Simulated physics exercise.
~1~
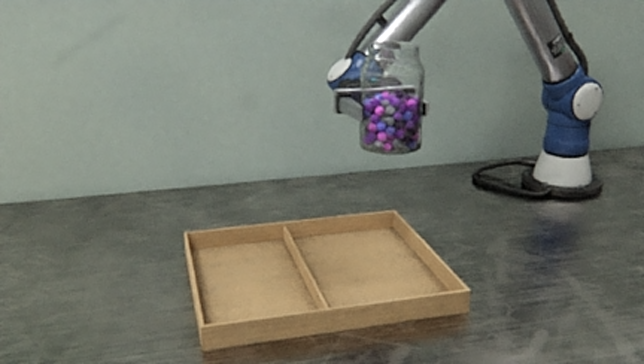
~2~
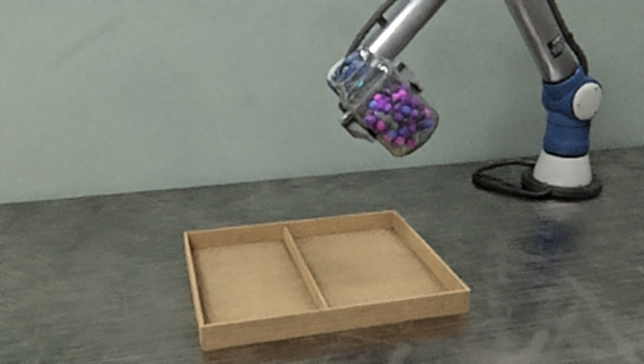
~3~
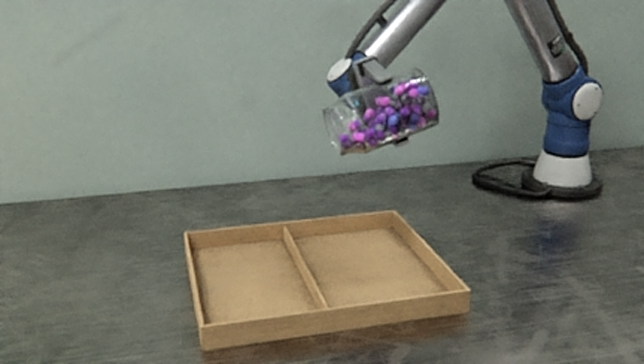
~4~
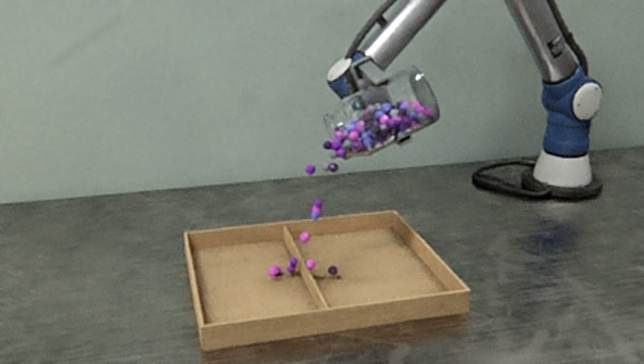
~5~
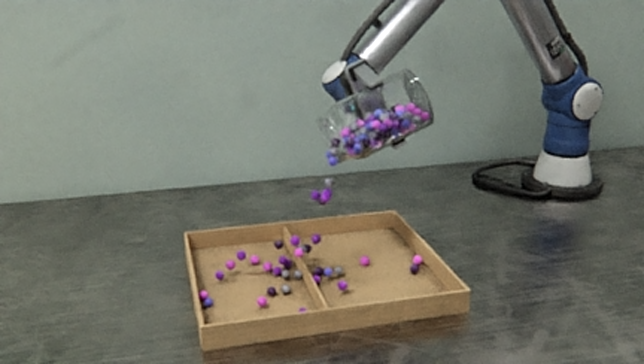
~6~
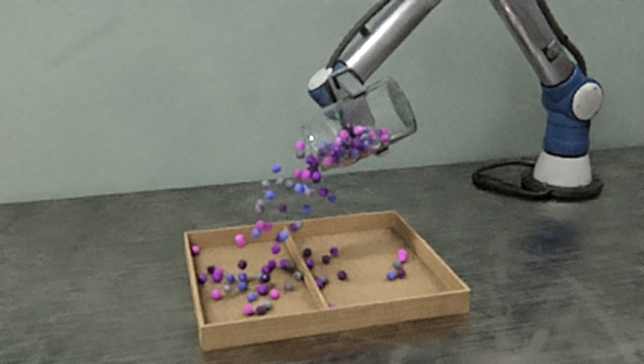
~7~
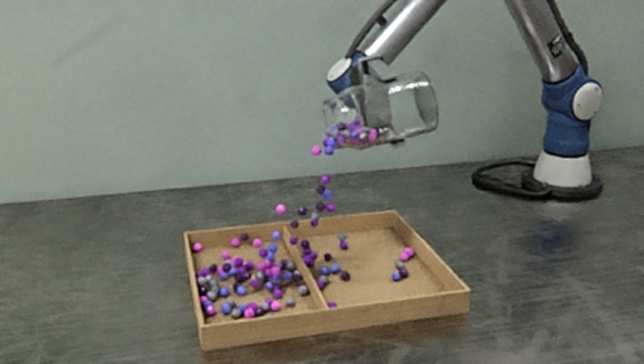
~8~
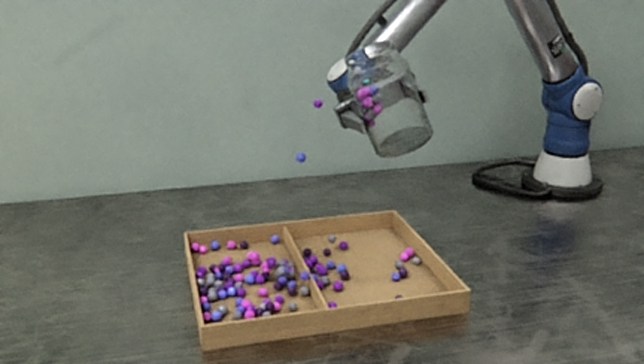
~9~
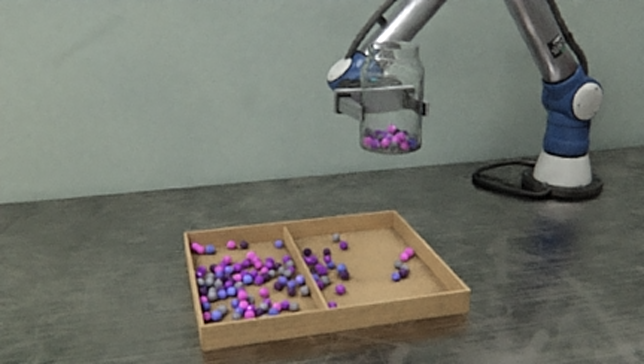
A silver and blue robot arm holds a clear jar of pink, purple, blue and grey balls above a shallow, light brown tray split in two by a divider. The tray rests on a dark grey table before a pale green wall, seen from the front and slightly above. The arm tips the jar onto its side, mouth to the left, and balls spill out, first around the divider. It shifts left as more pour down, then back right. Finally it turns the jar upright, a small layer still inside, while most balls lie in the tray, mainly in the left part.
